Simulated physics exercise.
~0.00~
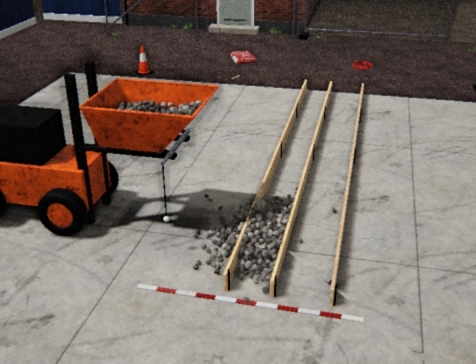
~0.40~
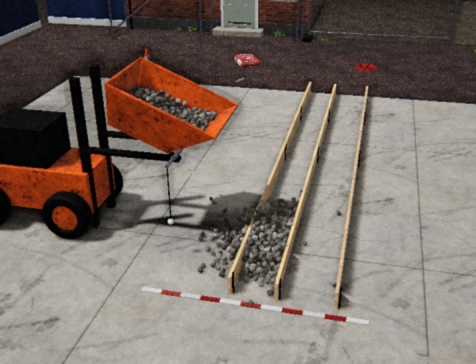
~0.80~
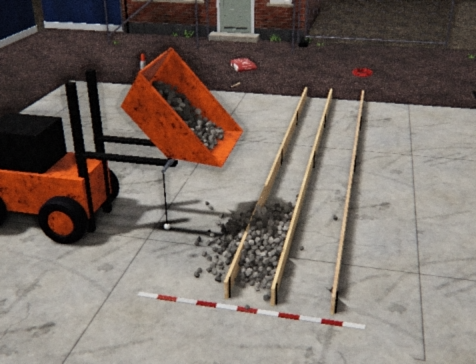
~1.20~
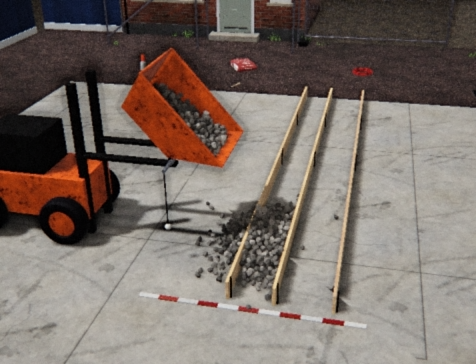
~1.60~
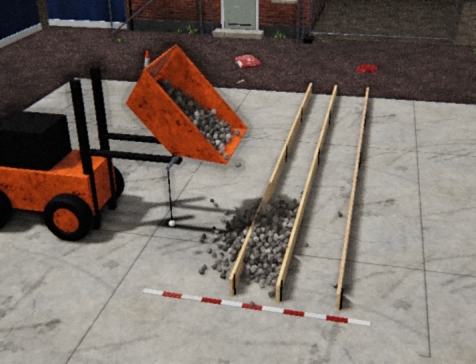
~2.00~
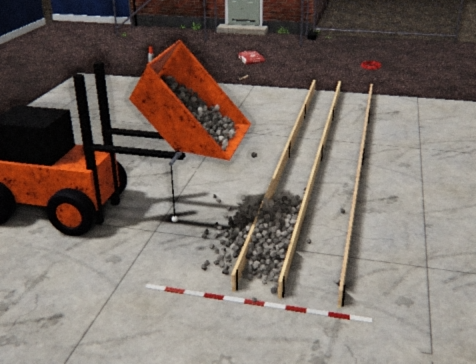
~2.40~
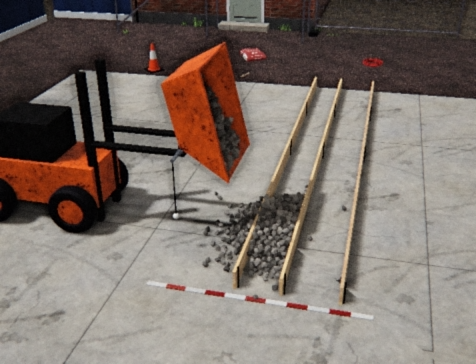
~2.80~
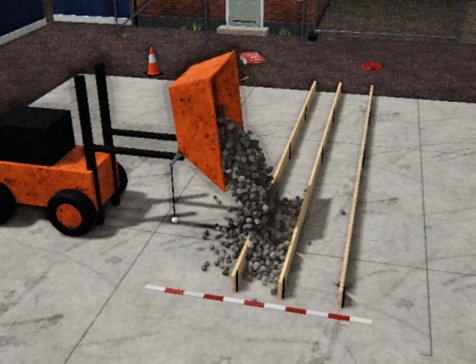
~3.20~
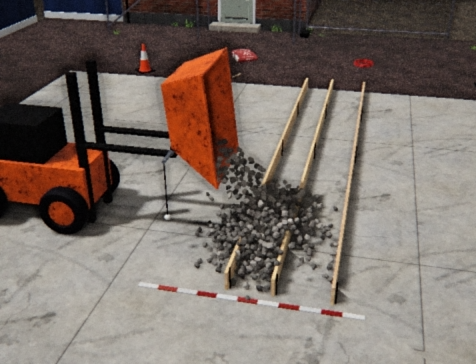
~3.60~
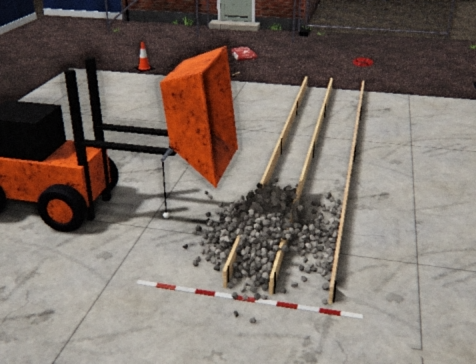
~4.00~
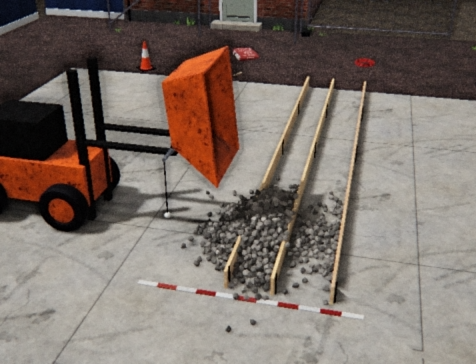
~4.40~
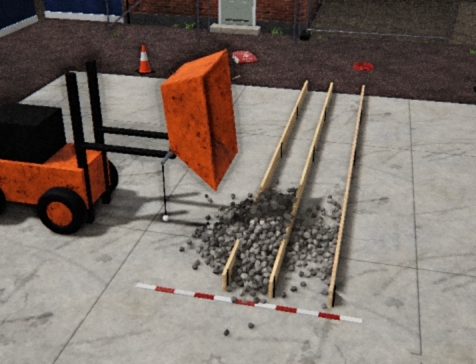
The clip shows an orange forklift tilting a skip of grey stones in stages beside three long wooden boards, pausing partway before tipping steeply. The stones pour onto an existing pile, which ends larger, spread mostly across the nearer bay with some in the farther one.
